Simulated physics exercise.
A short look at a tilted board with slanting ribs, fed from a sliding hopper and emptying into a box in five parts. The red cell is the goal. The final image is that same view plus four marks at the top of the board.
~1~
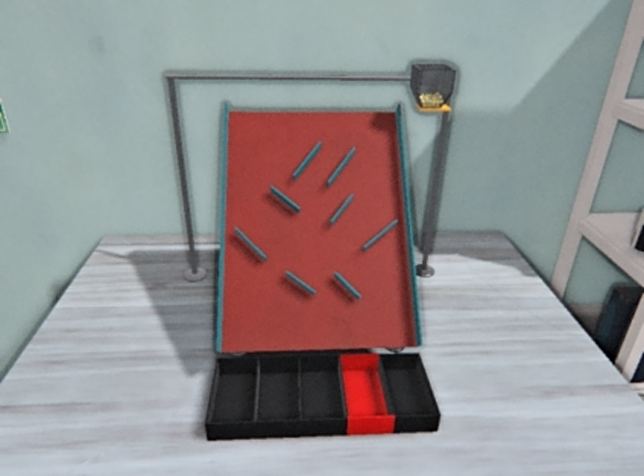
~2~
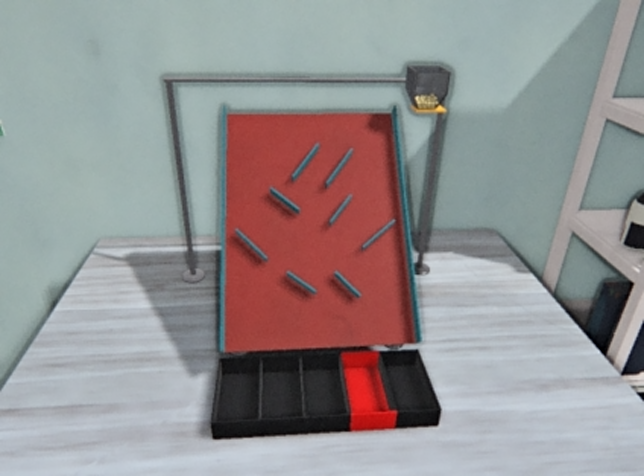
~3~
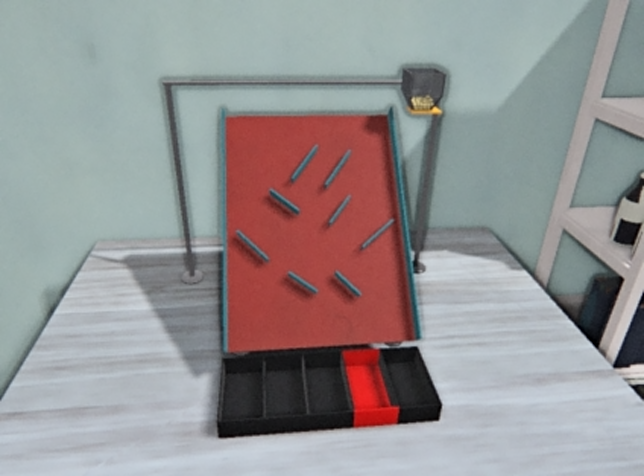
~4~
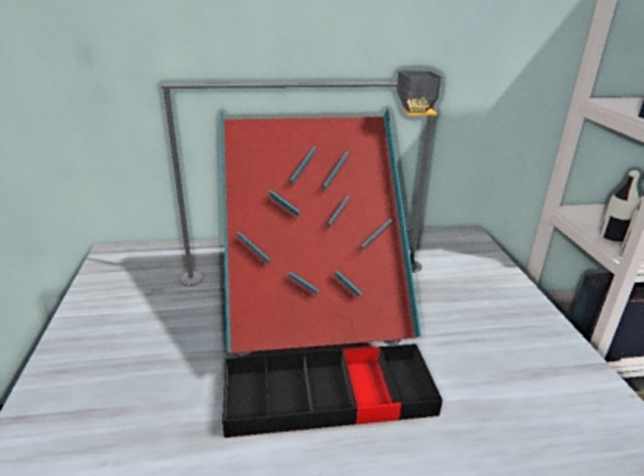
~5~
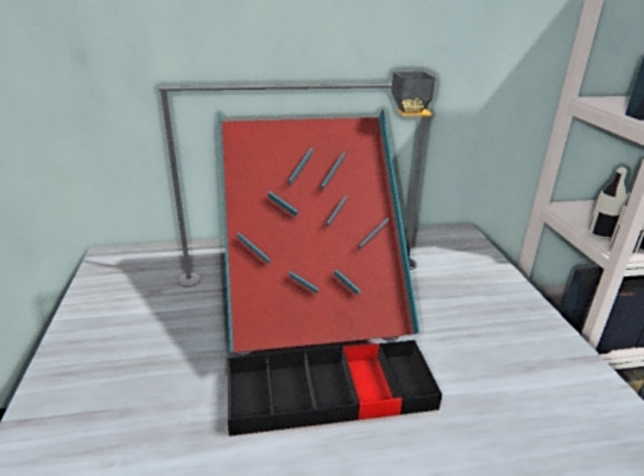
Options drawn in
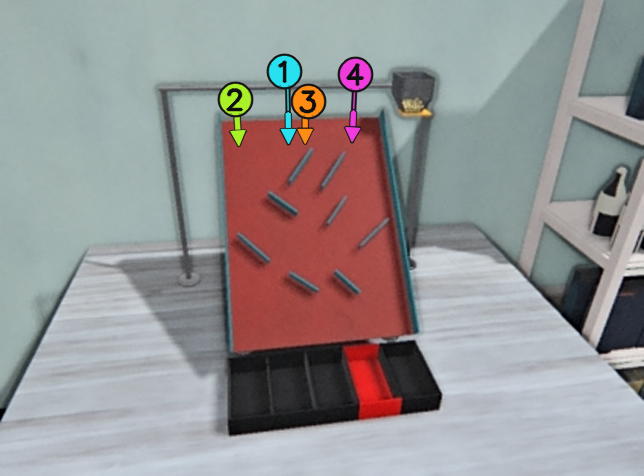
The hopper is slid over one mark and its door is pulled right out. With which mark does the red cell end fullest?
Mark 3.
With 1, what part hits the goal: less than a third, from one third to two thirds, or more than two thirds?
It is less than a third.
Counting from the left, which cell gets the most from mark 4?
The fifth.
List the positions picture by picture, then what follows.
In the first frame, hopper near (431, 102), soya beans, door shut.
In the second frame, ribs (293, 177) to (319, 143), (327, 183) to (352, 149), (270, 187) to (299, 210).
In the third frame, ribs (330, 222) to (350, 195), (237, 230) to (268, 259), (363, 247) to (393, 219).
In the fourth frame, ribs (290, 273) to (318, 291), (336, 271) to (361, 294).
In the fifth frame, red cell near (380, 408), number 4 of 5 from the left.
On the marked copy, mark 1 meets the board at (288, 138); mark 2 meets the board at (238, 140); mark 3 meets the board at (305, 138); mark 4 meets the board at (352, 136).
If 1 is chosen, close to a quarter in the red cell, close to two thirds in other cells, a small share outside the box.
If 2 is chosen, a small share in the red cell, the bulk in other cells, a small share outside the box.
If 3 is chosen, close to a third in the red cell, close to two thirds in other cells.
If 4 is chosen, close to a quarter in the red cell, the bulk in other cells.
